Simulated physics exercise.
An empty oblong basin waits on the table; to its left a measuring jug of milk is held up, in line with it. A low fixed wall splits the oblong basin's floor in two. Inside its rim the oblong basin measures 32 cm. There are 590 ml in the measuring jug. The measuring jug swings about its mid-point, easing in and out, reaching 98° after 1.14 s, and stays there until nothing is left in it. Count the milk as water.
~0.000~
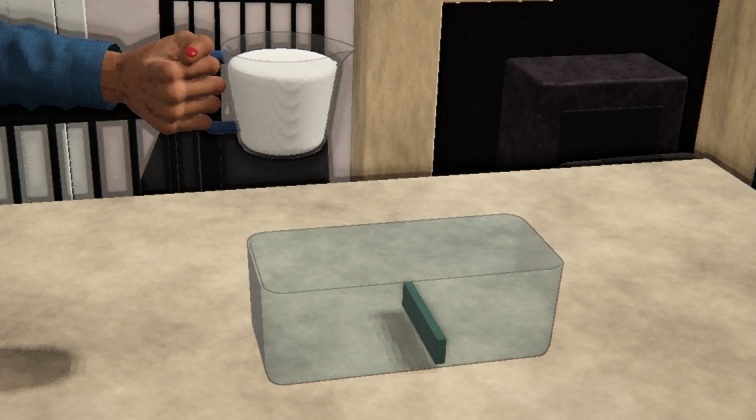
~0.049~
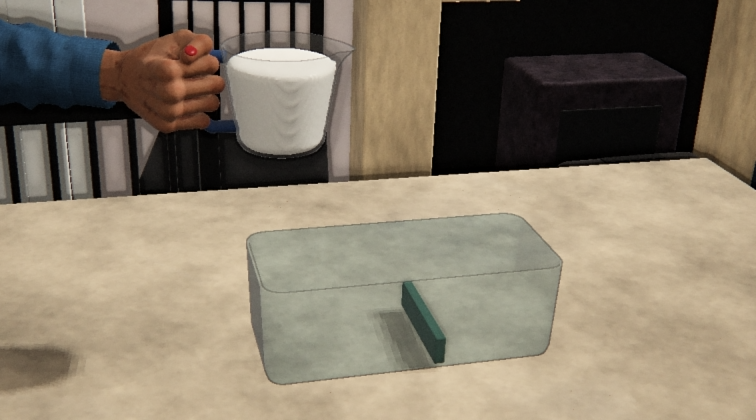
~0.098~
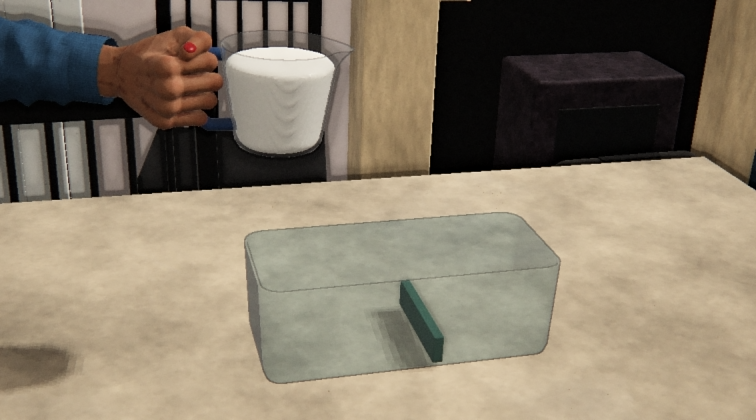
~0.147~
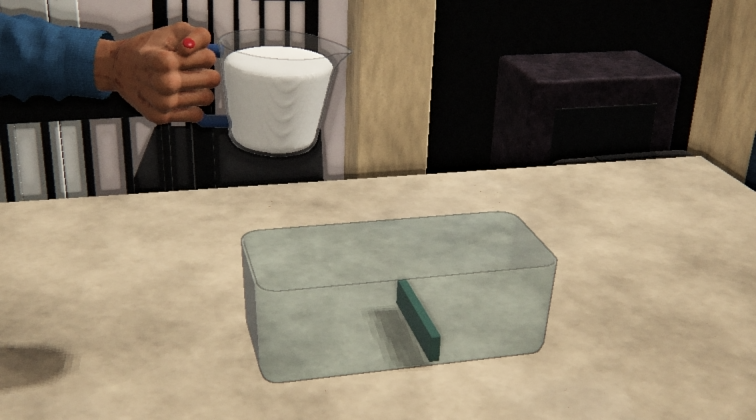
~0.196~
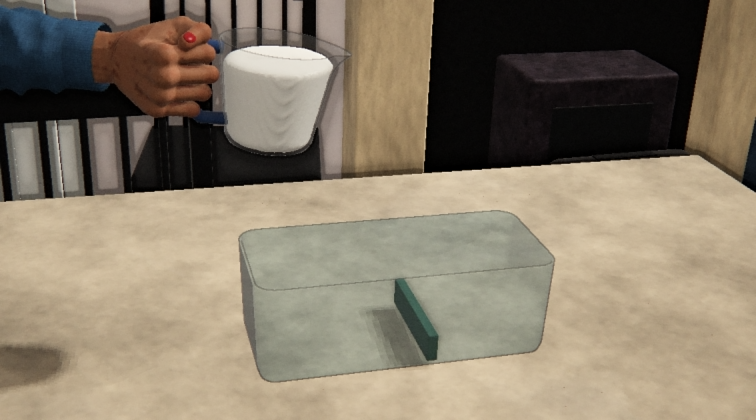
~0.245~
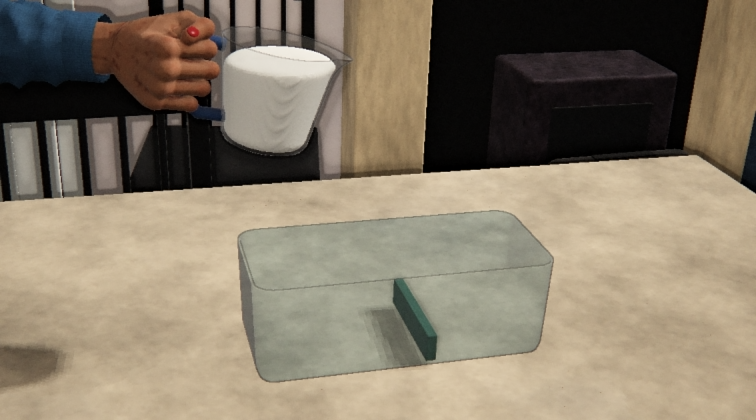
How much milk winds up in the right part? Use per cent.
The far part has some 31 per cent.
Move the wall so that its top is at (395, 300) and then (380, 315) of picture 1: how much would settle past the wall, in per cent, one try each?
First 75, then 85 per cent.
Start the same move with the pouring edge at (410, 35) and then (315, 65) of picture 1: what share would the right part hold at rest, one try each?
In turn about 85 and 10 per cent.
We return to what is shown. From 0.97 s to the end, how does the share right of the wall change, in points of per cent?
The share moves up, by some 4 per cent.
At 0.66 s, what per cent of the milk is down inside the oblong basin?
Near 5 in a hundred.
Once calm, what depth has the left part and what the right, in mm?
Some 16 mm on the left and 10 mm on the right.
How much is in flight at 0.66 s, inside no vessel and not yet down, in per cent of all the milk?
Some 22 per cent.
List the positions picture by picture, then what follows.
It leans 0°; its right rim is at (356, 46); the milk meets the walls at (228, 63) and (336, 60); the oblong basin's rim runs from (255, 265) to (542, 240); the wall's top is at (424, 310), in the first frame.
It leans 0°; its right rim is at (355, 46); the milk meets the walls at (226, 63) and (335, 60), in the second frame.
It leans 2°; its right rim is at (354, 47); the milk meets the walls at (225, 61) and (333, 59), in the third frame.
It leans 4°; its right rim is at (352, 49); the milk meets the walls at (224, 60) and (331, 59), in the fourth frame.
It leans 7°; its right rim is at (352, 52); the milk meets the walls at (223, 60) and (332, 58), in the fifth frame.
It leans 11°; its right rim is at (353, 57); the milk meets the walls at (224, 61) and (335, 59), in the sixth frame.
After 0.66 s the tilt is 62° and 72 per cent is still to pour, 4 is left of the wall and 1 right of it.
After 0.97 s the tilt is 93° and 19 per cent is still to pour, 32 is left of the wall and 27 right of it.
After 1.29 s the tilt is 98° and 1 per cent is still to pour, 64 is left of the wall and 29 right of it.
After 1.64 s the tilt is 98° and 0 per cent is still to pour, 65 is left of the wall and 31 right of it.
In the end 65 per cent lies left of the wall, 31 right of it and 4 outside.
